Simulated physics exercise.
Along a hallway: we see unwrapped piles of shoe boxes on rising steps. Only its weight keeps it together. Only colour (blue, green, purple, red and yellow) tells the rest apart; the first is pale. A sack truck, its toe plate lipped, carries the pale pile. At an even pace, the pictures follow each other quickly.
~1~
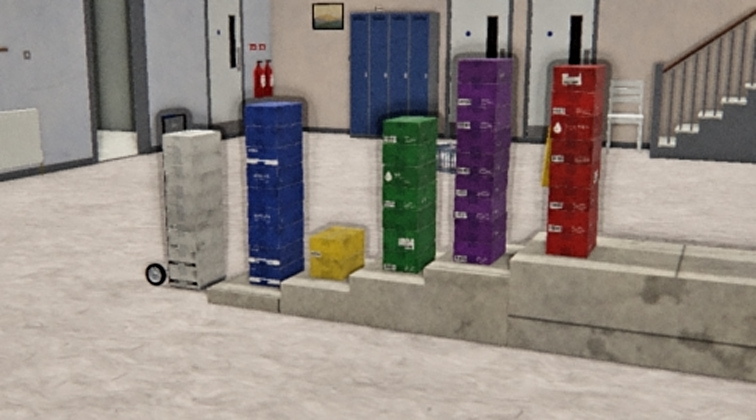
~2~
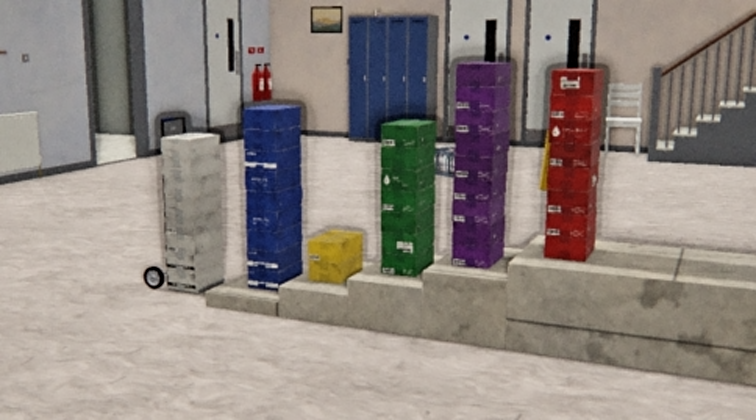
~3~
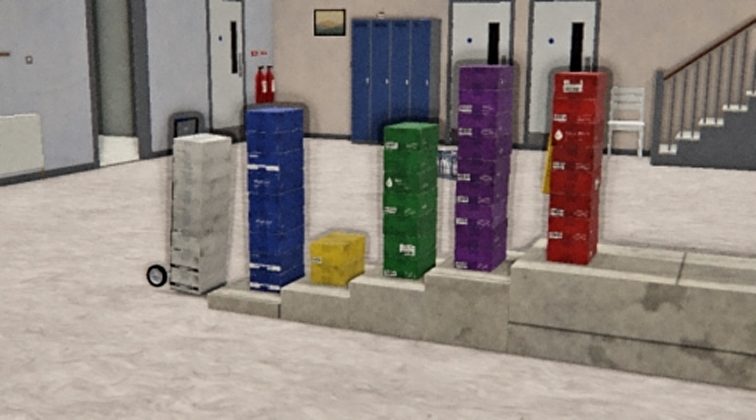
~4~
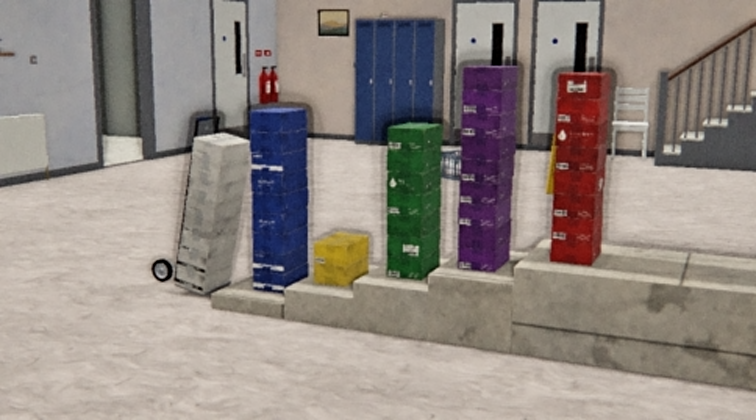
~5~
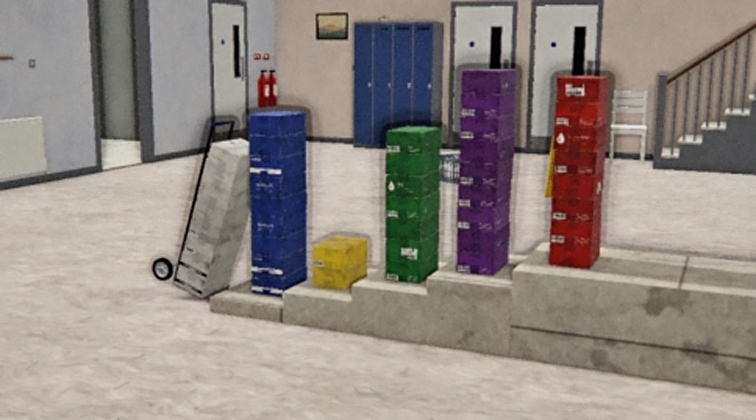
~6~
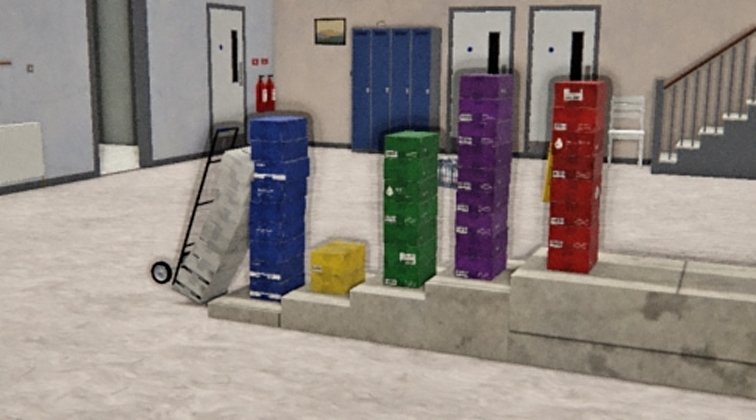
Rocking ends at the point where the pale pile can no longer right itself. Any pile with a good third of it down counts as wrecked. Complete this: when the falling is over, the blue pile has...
When the falling is over, the blue pile has come down.
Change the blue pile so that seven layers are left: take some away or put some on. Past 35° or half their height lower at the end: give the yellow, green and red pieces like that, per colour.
Yellow: 0; green: 0; red: 0.
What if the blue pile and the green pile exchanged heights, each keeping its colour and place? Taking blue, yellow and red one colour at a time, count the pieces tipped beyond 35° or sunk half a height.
The tally reads blue 7, then yellow 0, then red 0.
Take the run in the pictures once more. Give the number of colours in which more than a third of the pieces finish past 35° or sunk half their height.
Tallying it up by colour gives 1.
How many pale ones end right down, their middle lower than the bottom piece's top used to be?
Count = 0.
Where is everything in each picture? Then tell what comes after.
In the first picture (each place is the centre of the face we see best), truck frame level; top blue box (260, 116); top red box (574, 79); the others all in place.
The second picture shows truck frame level; top blue box (259, 120).
The third picture shows truck frame rocked barely, top of the pale pile leaning barely; top blue box (261, 122); the others all in place.
The fourth picture shows truck frame rocked a little, top of the pale pile leaning a little; top blue box (265, 122); the others all in place.
The fifth picture shows truck frame (205, 157) rocked clearly, top of the pale pile leaning clearly; top blue box (264, 126); the others all in place.
The sixth picture shows truck frame (208, 163) rocked clearly, top of the pale pile leaning clearly; top blue box (265, 131) moved a little; top red box (575, 95); 4 have shifted.
Just after the last frame, 3 of the pale pile down; none of the 9 blue boxes down (0 of 35 in all colours); top blue box tilted a little.
A moment on, 8 of the pale pile down; 1 of the 9 blue boxes down (1 of 35 in all colours); top blue box tilted clearly, half its height lower.
Further on, 8 of the pale pile down; 9 of the 9 blue boxes down (9 of 35 in all colours); top blue box tilted clearly, some two heights lower; top green box tilted a little.
When it is over, 8 of the pale pile down; 9 of the 9 blue boxes down (9 of 35 in all colours); top blue box tilted clearly, some three heights lower; top yellow box tilted a little. In pixels of the last frame, middles, top blue box near (408, 192), top yellow box near (364, 262).
